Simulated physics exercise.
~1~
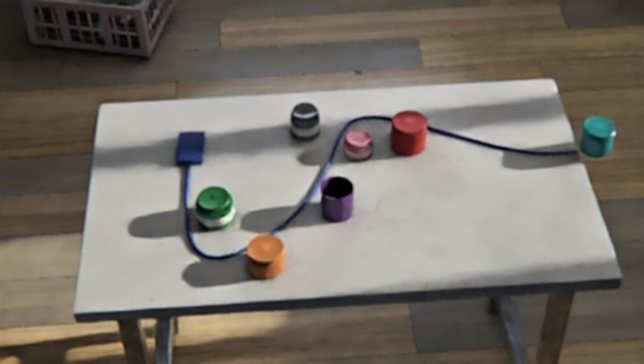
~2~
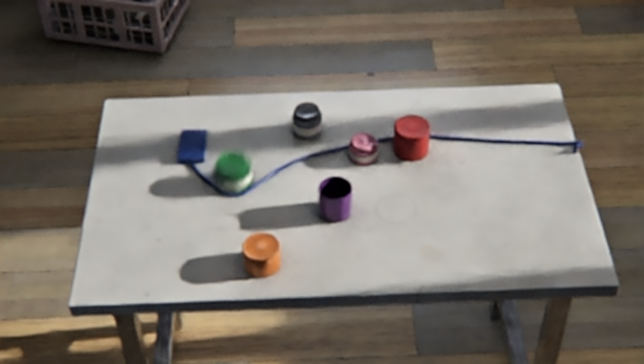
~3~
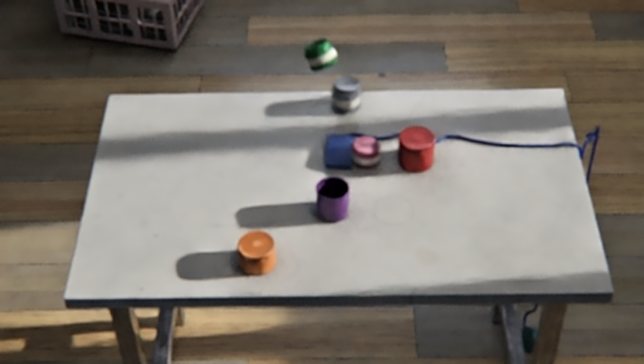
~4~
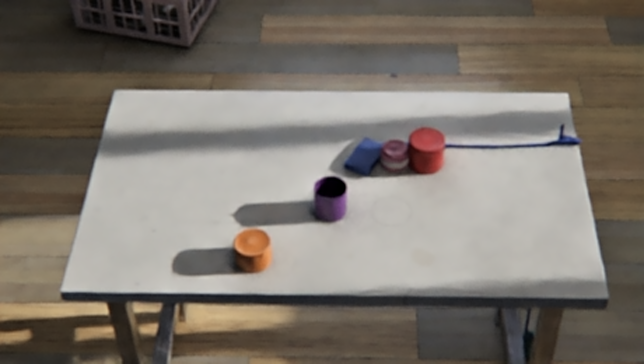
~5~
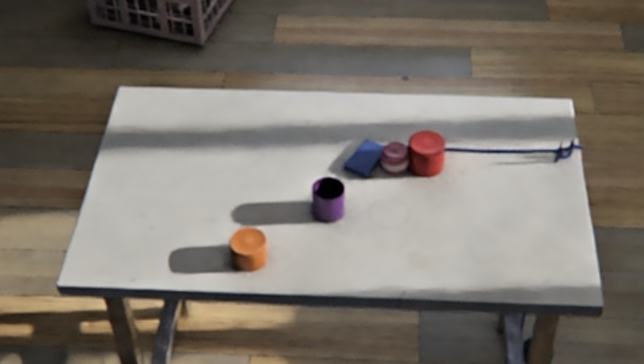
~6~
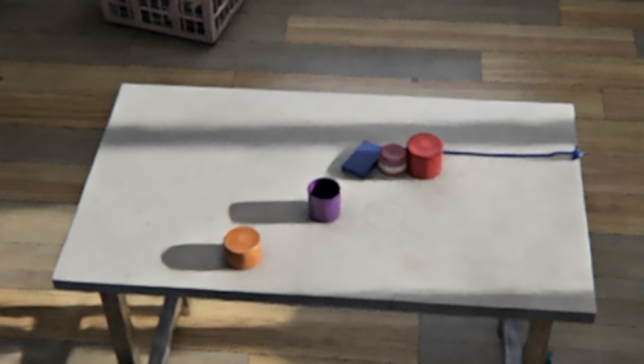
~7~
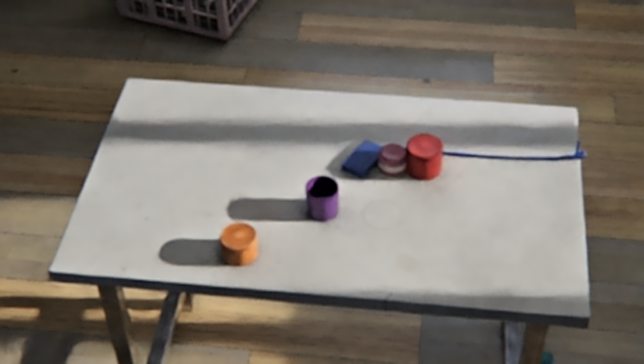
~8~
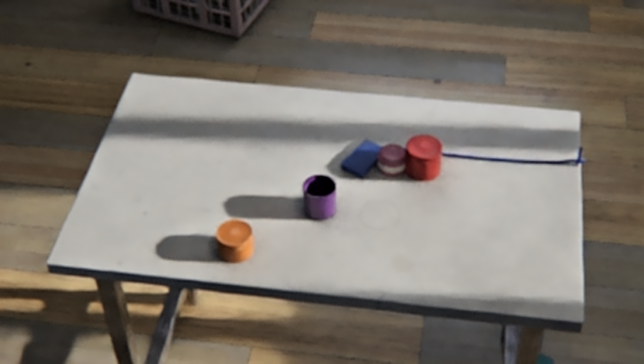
On a table, a falling teal object's cable drags a blue block against jars, knocking two off.
